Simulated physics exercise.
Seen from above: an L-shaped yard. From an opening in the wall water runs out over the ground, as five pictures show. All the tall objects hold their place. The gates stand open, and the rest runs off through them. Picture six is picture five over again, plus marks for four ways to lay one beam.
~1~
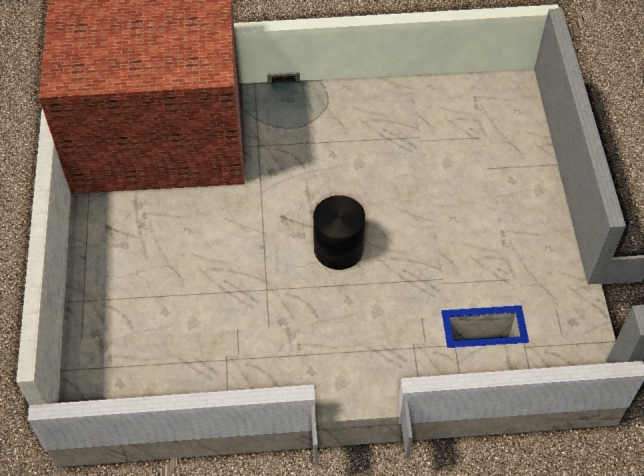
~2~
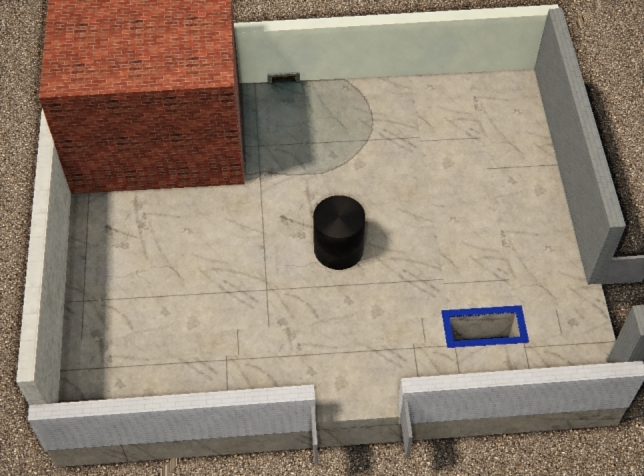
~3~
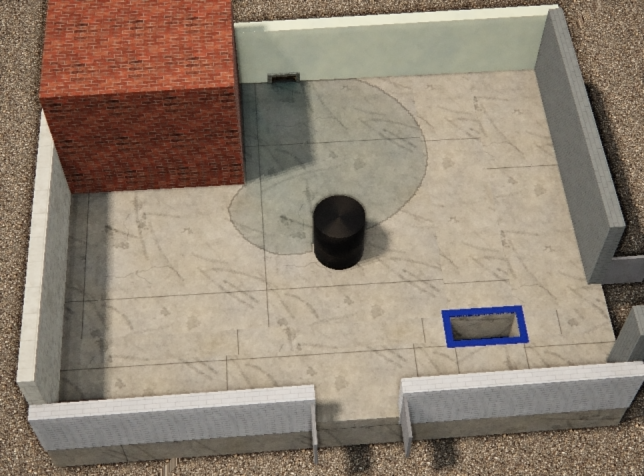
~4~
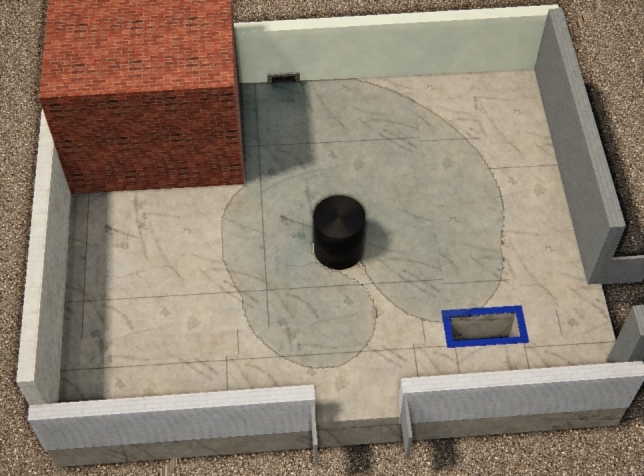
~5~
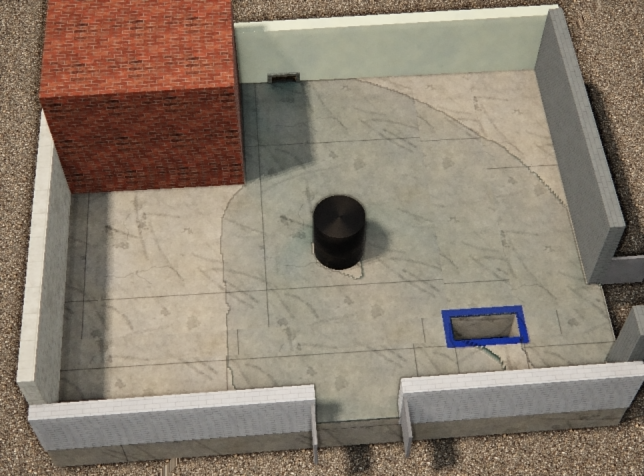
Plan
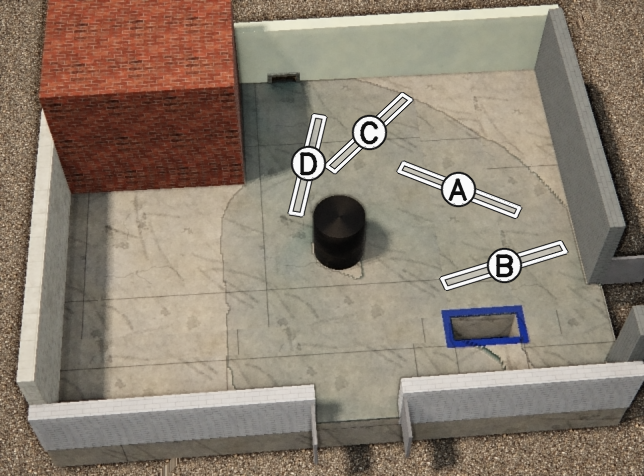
A thin sheet of water spreads from a small dark outlet at the back wall across the pale stone floor of an L-shaped walled yard, seen from above. A red brick block fills the back left corner, a black cylinder stands mid-yard, and a blue-edged drain lies front right. The water curls around the cylinder, reaches the front opening and surrounds the drain, while the view stays still.
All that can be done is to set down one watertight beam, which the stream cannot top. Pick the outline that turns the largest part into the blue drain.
The answer is position A.
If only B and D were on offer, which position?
The answer is B.
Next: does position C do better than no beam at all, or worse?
It is worse.
On the marked copy, A from (401, 167) to (517, 212); B from (444, 283) to (563, 247); C from (330, 168) to (406, 97); D from (296, 213) to (319, 116).
For position A, about 33 % of the stream goes into the blue drain, about 67 % out by the gates.
For position B, about 23 % of the stream goes into the blue drain, about 76 % out by the gates.
For position C, about 20 % of the stream goes into the blue drain, about 80 % out by the gates.
For position D, about 15 % of the stream goes into the blue drain, about 85 % out by the gates.
